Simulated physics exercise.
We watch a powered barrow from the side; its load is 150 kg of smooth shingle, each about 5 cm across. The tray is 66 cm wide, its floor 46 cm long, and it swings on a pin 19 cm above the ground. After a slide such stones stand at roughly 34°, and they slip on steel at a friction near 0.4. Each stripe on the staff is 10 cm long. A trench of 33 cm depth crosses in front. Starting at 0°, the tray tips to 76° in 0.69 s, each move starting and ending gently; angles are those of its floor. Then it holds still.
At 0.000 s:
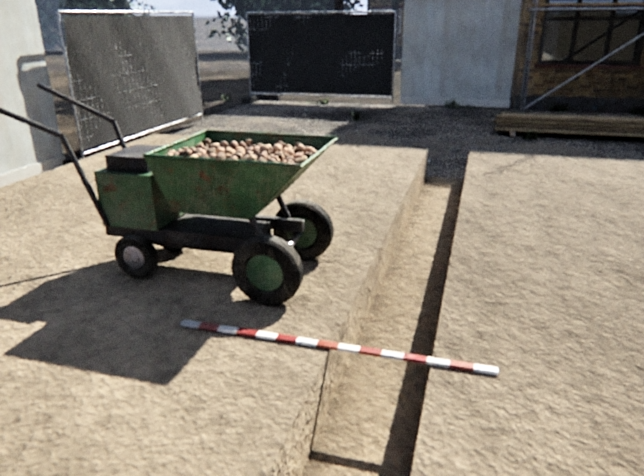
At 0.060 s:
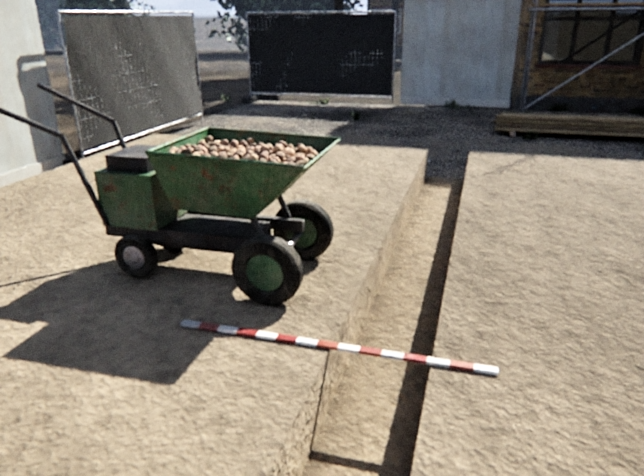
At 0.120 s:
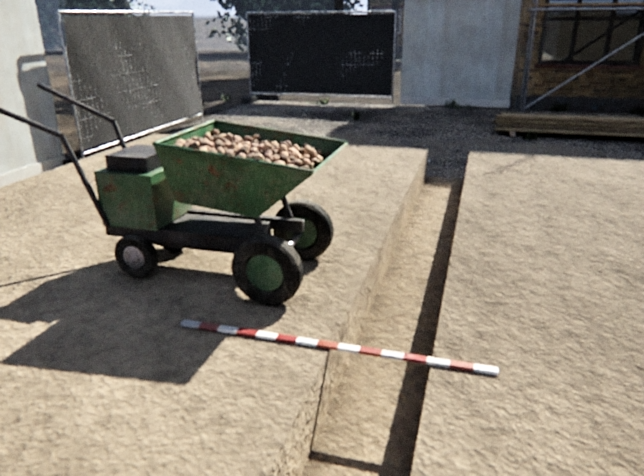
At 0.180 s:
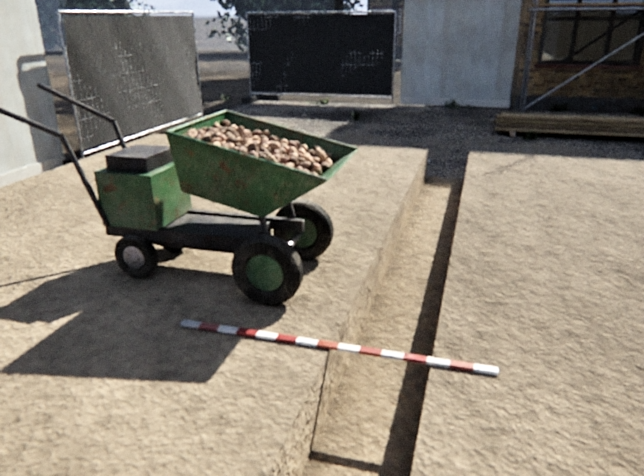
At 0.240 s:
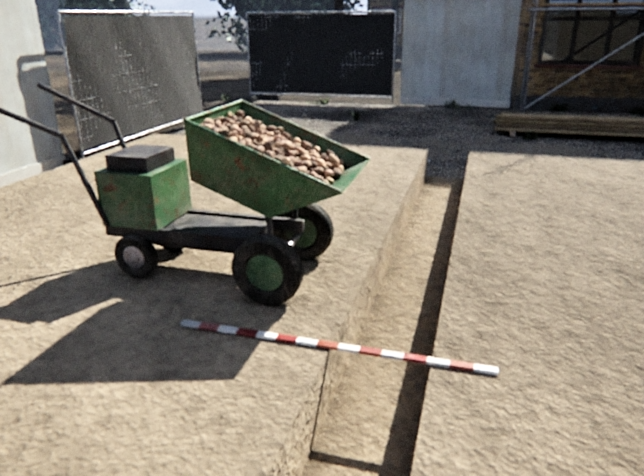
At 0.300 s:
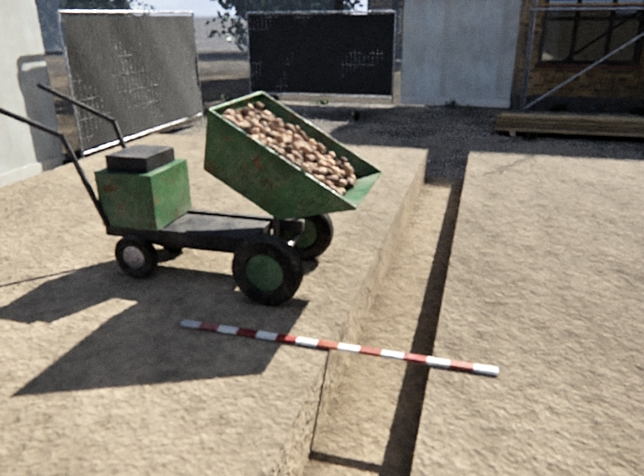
The green tray of a powered barrow tilts steadily down to the right, carrying smooth stones.
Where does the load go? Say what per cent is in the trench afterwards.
Roughly 62 per cent ends in the trench.
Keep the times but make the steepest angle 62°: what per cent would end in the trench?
It would be near 55 per cent.
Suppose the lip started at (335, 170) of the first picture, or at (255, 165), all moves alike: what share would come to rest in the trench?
About 20 and 100 per cent.
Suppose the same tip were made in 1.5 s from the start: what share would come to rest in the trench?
It would be near 80 per cent.
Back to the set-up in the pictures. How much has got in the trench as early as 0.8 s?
About 40 per cent by then.
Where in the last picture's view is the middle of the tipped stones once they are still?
Around (428, 333).
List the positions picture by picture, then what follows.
Lip at (301, 166), floor tilted 0°, highest stones at (254, 148), in the first frame.
The tray is at 2°, its lip at (304, 168); the top of the load is at (224, 146); the stones move at 0.4 m/s on average, in the second frame.
Lip at (313, 172), floor tilted 6°, highest stones at (215, 138); the stones move at 0.8 m/s on average, in the third frame.
Lip at (326, 181), floor tilted 13°, highest stones at (221, 130); the stones move at 1.2 m/s on average, in the fourth frame.
The tray is at 21°, its lip at (341, 193); the top of the load is at (233, 121); the stones move at 1.4 m/s on average, in the fifth frame.
The tray is at 31°, its lip at (356, 209); the top of the load is at (249, 112); the stones move at 1.6 m/s on average, in the sixth frame.
After 0.5 s the floor is at 64°; 100 % in the tray; the foremost stones are at (391, 244).
After 0.8 s the floor is at 76°; 43 % in the tray, 41 % in the trench, 16 % past the trench; the foremost stones are at (486, 306).
After 1.1 s the floor is at 76°; 1 % in the tray, 61 % in the trench, 38 % past the trench; the foremost stones are past the picture's edge.
After 3.1 s the floor is at 76°; 0 % in the tray, 62 % in the trench, 38 % past the trench; the foremost stones are past the picture's edge.
